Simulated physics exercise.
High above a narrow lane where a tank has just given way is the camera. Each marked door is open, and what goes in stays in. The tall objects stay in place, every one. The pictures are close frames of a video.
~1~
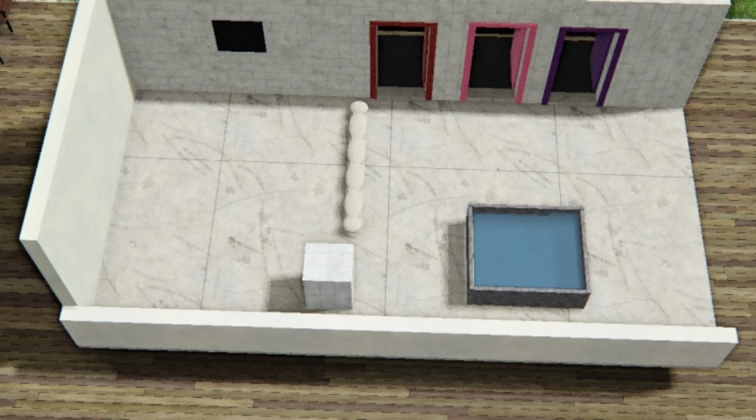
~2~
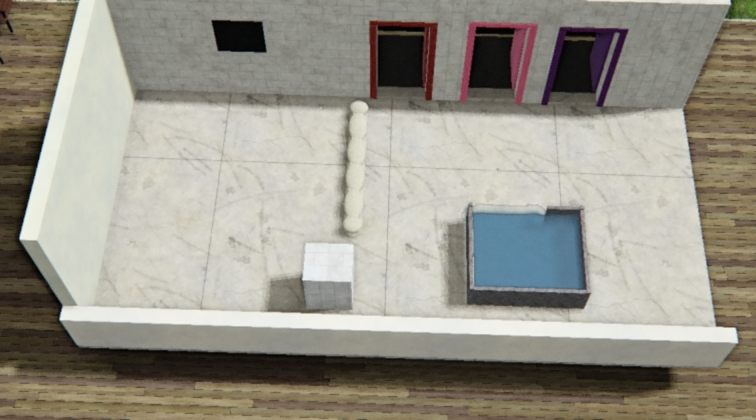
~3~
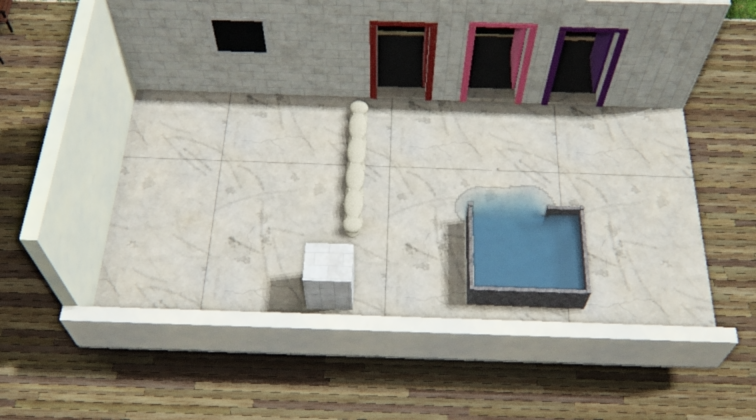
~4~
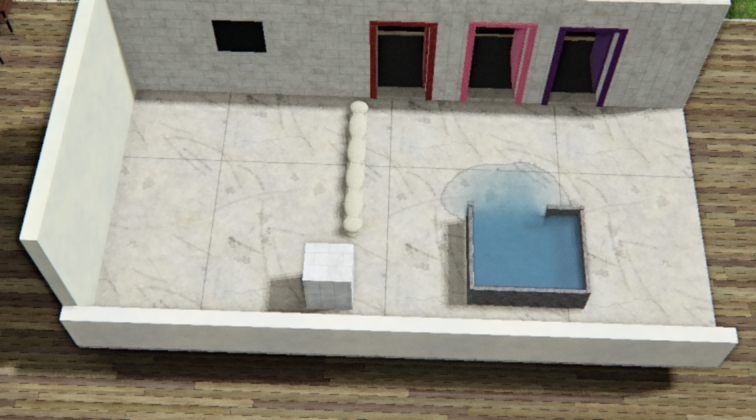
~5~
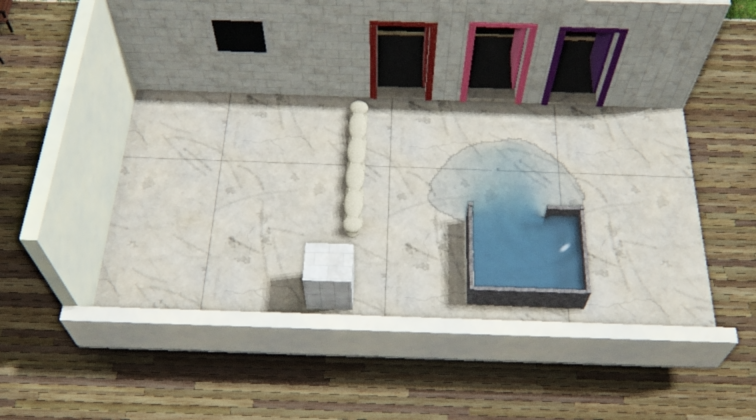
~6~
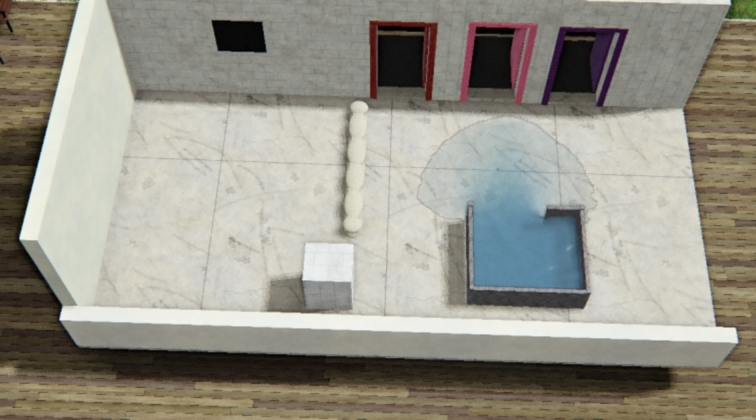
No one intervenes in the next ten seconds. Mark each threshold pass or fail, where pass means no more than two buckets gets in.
Purple door - fail; red door - fail; pink door - fail.
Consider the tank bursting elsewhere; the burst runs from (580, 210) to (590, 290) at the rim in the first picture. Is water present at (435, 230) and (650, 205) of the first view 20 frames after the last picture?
In order - first: Not reached, second: Drenched.
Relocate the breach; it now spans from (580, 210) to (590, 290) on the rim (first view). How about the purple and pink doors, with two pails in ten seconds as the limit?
Looking at each: The purple door admits less, while the pink door admits less.
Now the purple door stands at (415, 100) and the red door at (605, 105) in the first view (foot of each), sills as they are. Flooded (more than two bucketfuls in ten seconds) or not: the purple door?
For the purple door, the answer is that it crosses the line.
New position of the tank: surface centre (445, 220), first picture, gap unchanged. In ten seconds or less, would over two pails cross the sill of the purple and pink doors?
Lab note - purple door never reaches it; pink door crosses the line.
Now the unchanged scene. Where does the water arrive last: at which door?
Looking at the pictures, the answer is the one in red.
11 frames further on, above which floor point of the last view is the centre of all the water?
At about (506, 194).
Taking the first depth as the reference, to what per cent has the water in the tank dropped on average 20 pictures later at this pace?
Estimate: Close to 28 %.
A moment on, water covers 15 % of the floor; the purple door under two buckets in, the red door not reached, the pink door over two buckets in.
Next, water covers 20 % of the floor; the purple door over two buckets in, the red door under two buckets in, the pink door far over two buckets in.
Then, water covers 30 % of the floor; the purple door over two buckets in, the red door over two buckets in, the pink door far over two buckets in.
Later, water covers 35 % of the floor; the purple door over two buckets in, the red door far over two buckets in, the pink door far over two buckets in.
In the end, water covers 40 % of the floor; the purple door over two buckets in, the red door far over two buckets in, the pink door far over two buckets in.
